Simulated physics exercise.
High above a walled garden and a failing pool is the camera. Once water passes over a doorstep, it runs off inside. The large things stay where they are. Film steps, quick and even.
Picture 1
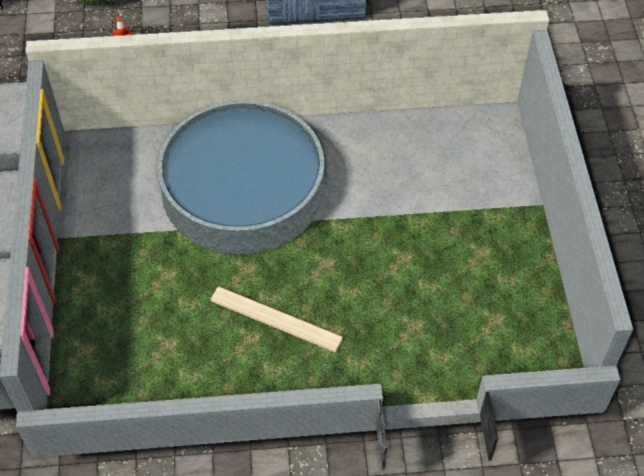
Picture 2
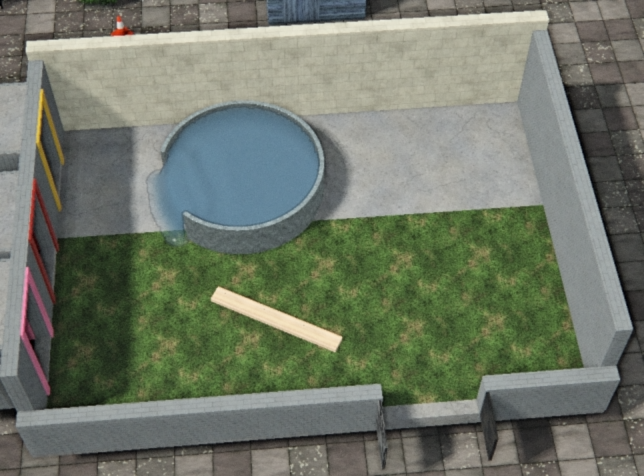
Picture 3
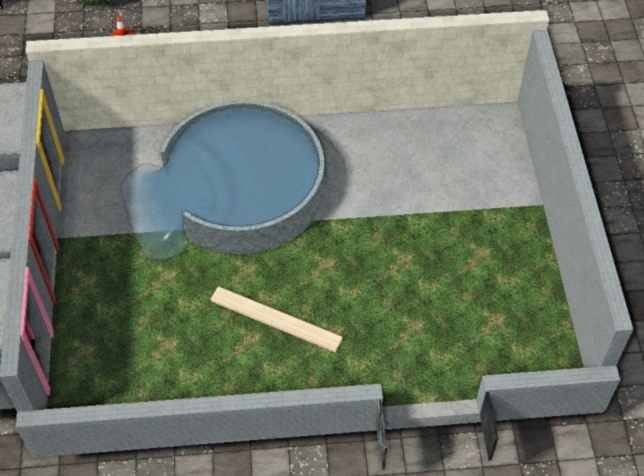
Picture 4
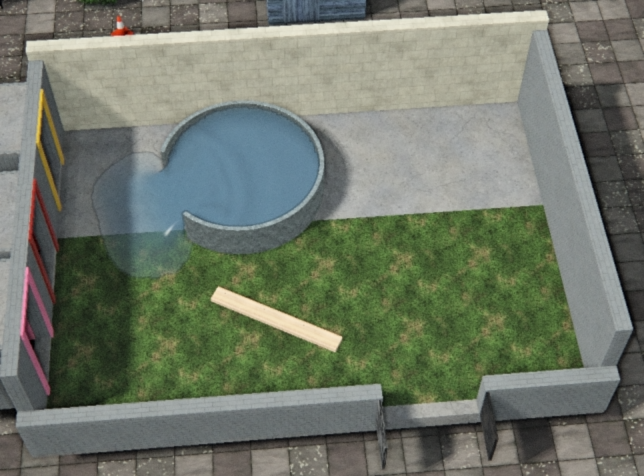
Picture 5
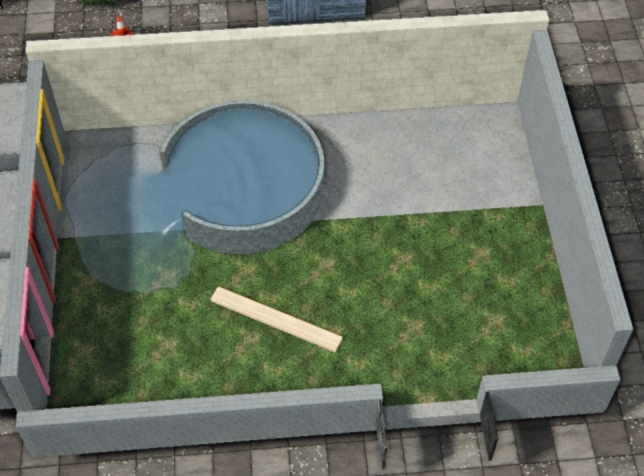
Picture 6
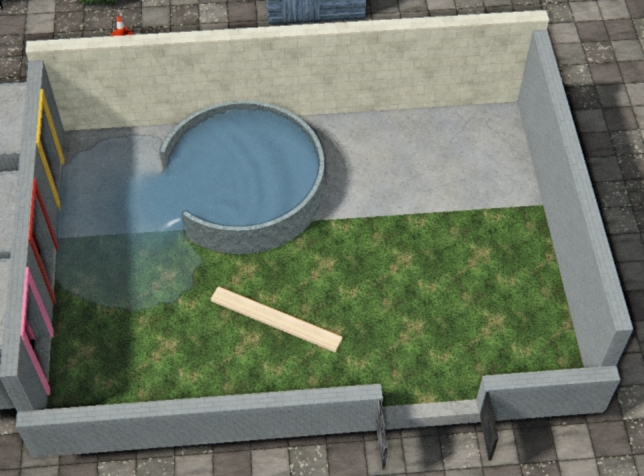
The clip opens on a high view of a walled yard, where a round pool of still water stands beside grass and a wooden plank. A gap appears in the pool's left side, and water pours out, spreading in a widening, see-through sheet across the paving and grass toward the left wall.
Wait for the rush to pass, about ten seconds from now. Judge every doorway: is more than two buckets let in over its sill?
My call: The pink door goes past two, the yellow door goes past two, the red door goes past two.
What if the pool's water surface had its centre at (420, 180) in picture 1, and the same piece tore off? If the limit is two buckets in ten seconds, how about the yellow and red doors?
I'd say yellow crosses the threshold and red misses the threshold.
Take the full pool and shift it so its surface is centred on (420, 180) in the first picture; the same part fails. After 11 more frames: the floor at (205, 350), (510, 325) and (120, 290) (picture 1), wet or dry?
Soaked, bone-dry, soaked.
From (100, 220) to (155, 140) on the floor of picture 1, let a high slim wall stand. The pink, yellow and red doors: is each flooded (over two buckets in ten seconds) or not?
Pink door: Tops the limit; yellow door: Stays within the limit; red door: Tops the limit.
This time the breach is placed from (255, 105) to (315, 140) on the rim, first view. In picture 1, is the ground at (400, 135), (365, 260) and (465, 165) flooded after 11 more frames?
Point one reached; point two not reached; point three reached.
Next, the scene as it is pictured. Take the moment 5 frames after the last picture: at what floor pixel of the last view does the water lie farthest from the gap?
Approximate pixel: (52, 337).
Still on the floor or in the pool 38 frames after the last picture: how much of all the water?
That comes to around 90 in a hundred.
A moment on, water covers 20 % of the floor; the pink door not reached, the yellow door under two buckets in, the red door under two buckets in.
Next, water covers 25 % of the floor; the pink door wet at the sill, nothing in, the yellow door far over two buckets in, the red door over two buckets in.
Then, water covers 35 % of the floor; the pink door under two buckets in, the yellow door far over two buckets in, the red door far over two buckets in.
Later, water covers 50 % of the floor; the pink door over two buckets in, the yellow door far over two buckets in, the red door far over two buckets in.
In the end, water covers 75 % of the floor; the pink door far over two buckets in, the yellow door far over two buckets in, the red door far over two buckets in.
